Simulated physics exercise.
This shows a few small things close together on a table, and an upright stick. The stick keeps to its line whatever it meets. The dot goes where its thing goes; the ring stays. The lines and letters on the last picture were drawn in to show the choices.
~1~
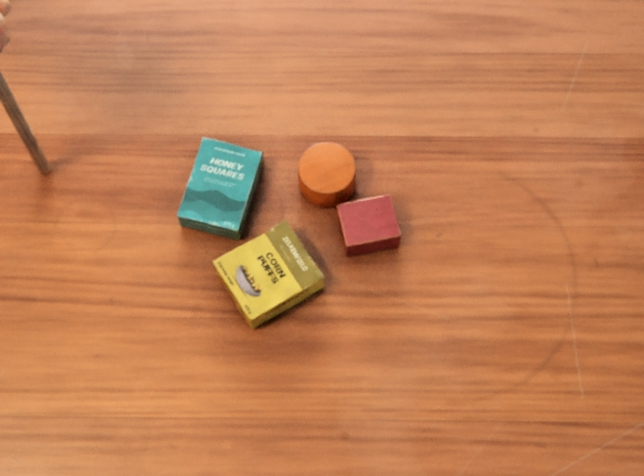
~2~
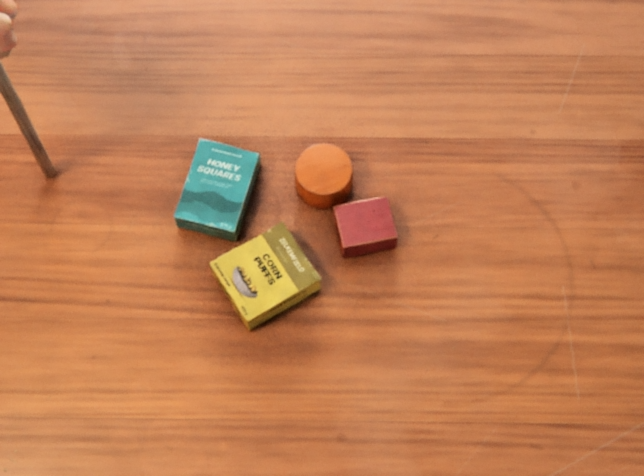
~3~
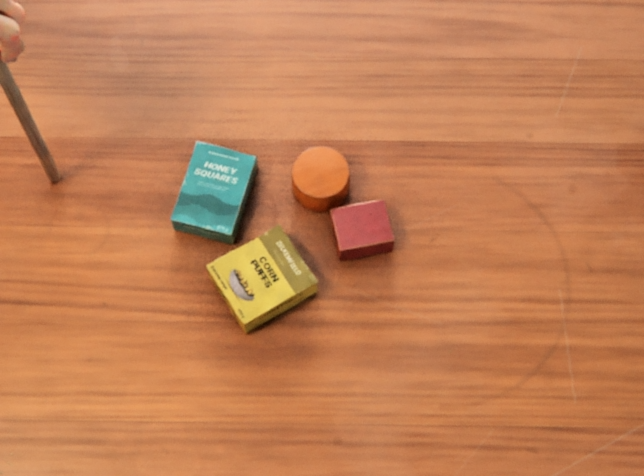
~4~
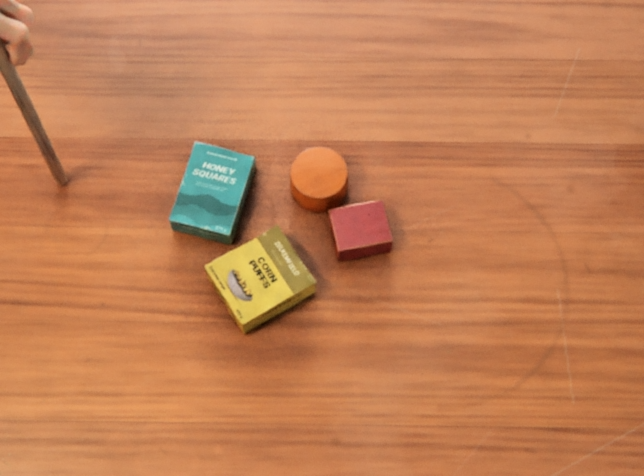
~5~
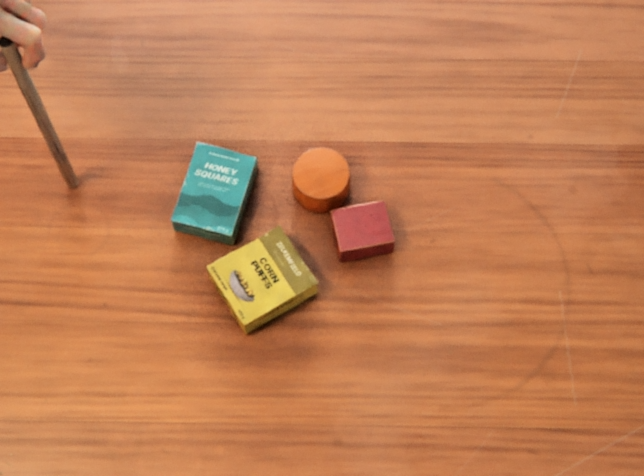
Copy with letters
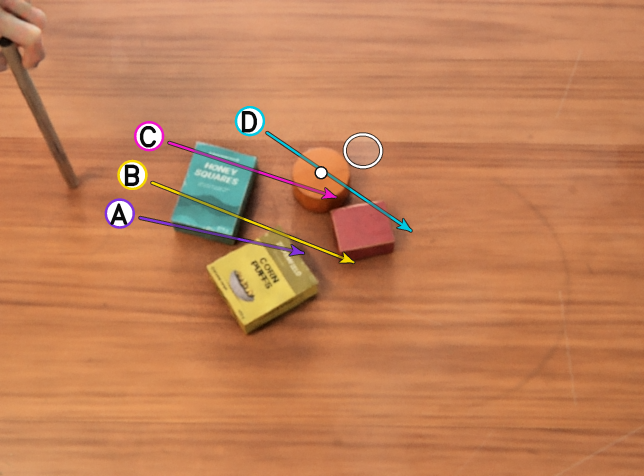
At first, a teal packet, a yellow box, an orange tin and a red block sit close together on a wooden table, with a stick upright at the left. A hand at the upper left edge comes further into view as the stick shifts slightly right, while the grouped items stay essentially in place.
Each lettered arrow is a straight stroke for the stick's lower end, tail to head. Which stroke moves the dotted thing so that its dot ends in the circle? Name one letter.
Only B gets it there.
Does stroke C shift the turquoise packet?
On that stroke, yes.
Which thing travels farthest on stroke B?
The turquoise packet goes farthest.
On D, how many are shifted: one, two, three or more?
Two.
On the marked copy, A from (140, 218) to (303, 253); B from (152, 183) to (353, 262); C from (169, 143) to (336, 197); D from (267, 133) to (411, 231); the ring at (363, 151); the white dot at (322, 173).
Taking B. A third of the way, foot of the stick (224, 211); orange tin (322, 181); turquoise packet (260, 200); yellow box (268, 285).
Two thirds of the way, foot of the stick (297, 241); orange tin (358, 162); turquoise packet (305, 194).
When it is over, foot of the stick (353, 263); orange tin (361, 157); turquoise packet (309, 193); the dot on the orange tin is in the ring.
As for the rest, A leaves the dotted thing at (333, 168); C leaves the dotted thing at (370, 182); D leaves the dotted thing at (338, 214).
